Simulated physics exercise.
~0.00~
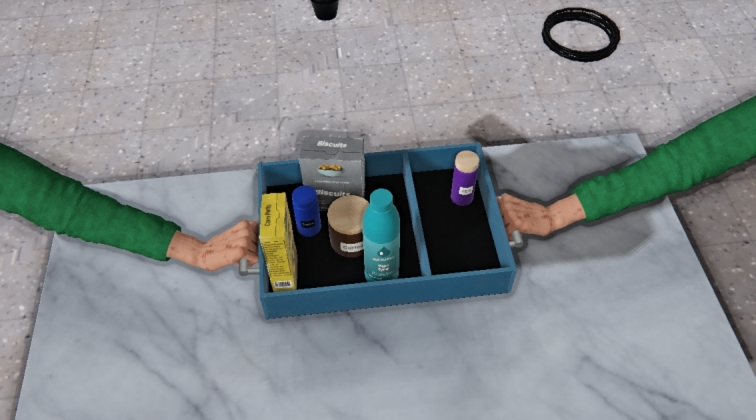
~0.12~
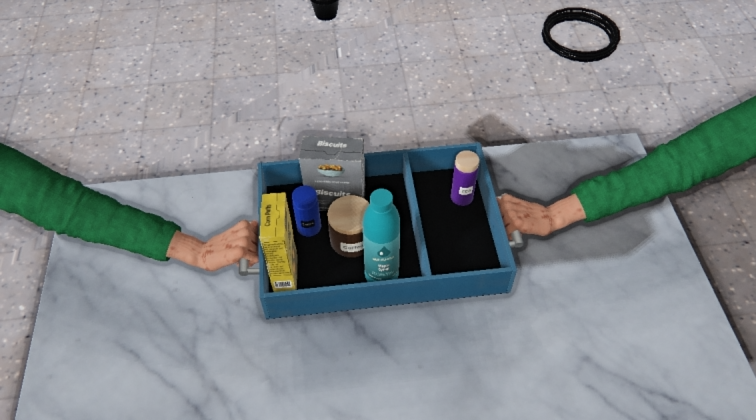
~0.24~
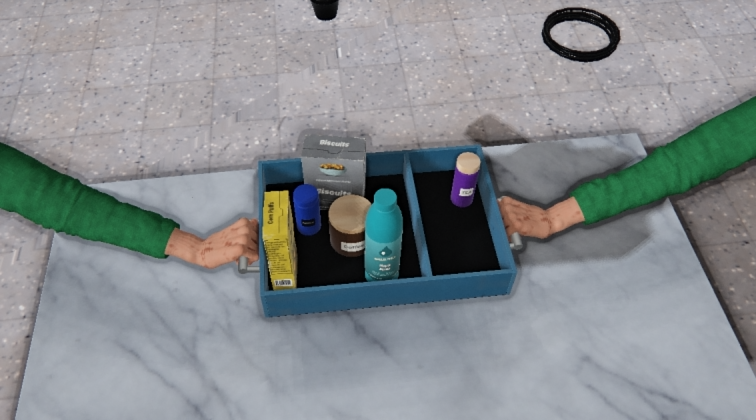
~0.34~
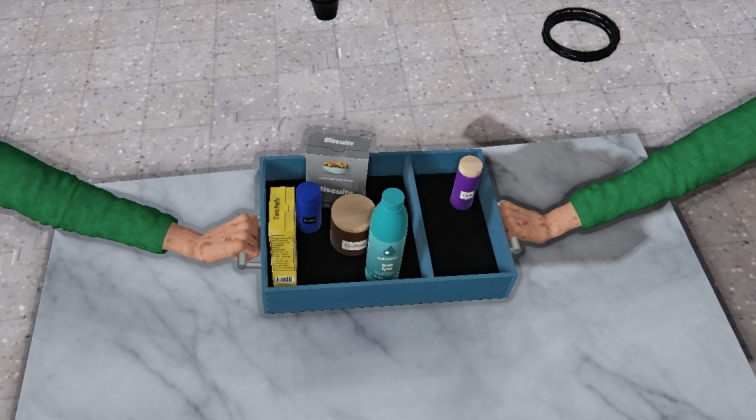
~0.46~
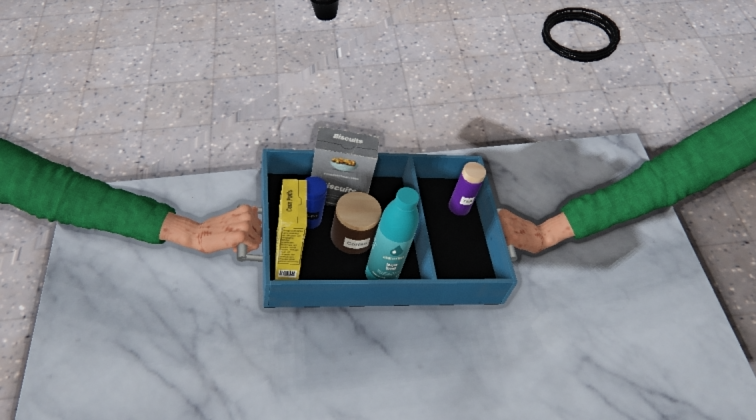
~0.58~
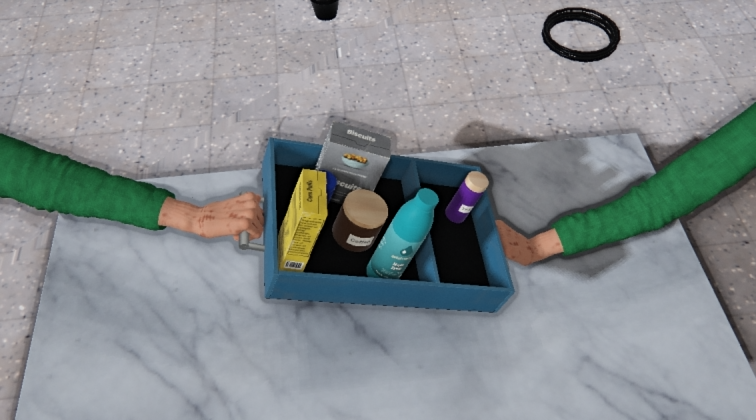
A blue crate holding bottles, packets and a jar sat level between two hands, then tilted gradually down to the right as the hands tipped it, and the items inside leaned with it.
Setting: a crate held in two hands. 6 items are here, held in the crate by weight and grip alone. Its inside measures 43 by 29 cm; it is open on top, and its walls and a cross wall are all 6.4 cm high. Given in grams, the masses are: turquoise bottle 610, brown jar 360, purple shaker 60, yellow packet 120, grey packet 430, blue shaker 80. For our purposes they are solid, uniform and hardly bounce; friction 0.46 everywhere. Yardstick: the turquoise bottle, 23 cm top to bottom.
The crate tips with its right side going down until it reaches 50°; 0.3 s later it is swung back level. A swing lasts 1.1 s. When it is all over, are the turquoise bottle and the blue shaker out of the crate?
In order: The turquoise bottle is left in the crate; the blue shaker is left in the crate.
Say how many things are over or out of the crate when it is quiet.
The tally is 2.
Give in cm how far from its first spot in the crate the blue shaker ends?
7 cm.
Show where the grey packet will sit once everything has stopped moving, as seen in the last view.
I'd put it at around (378, 174).
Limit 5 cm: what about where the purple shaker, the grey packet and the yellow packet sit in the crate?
Well, the purple shaker remains where it was; the grey packet winds up somewhere else; and the yellow packet winds up somewhere else.
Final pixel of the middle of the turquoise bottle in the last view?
It comes to rest near (476, 242).
After 0.88 s, tip 42°, right side down; turquoise bottle tipped 48° from how it sat near (457, 256); blue shaker tipped 17° from how it sat near (357, 188); yellow packet tipped 55° from how it sat.
After 1.18 s, tip 50°, right side down; turquoise bottle on its side near (474, 282); blue shaker tipped 46° from how it sat near (377, 194); yellow packet slid 20 cm.
At rest (3.6 s), tipped over in the crate, turquoise bottle and blue shaker; not toppled but over 5 cm from the start, brown jar, yellow packet and grey packet; the last one in place, give or take 5 cm. In the last view, turquoise bottle near (476, 242), blue shaker near (345, 206).
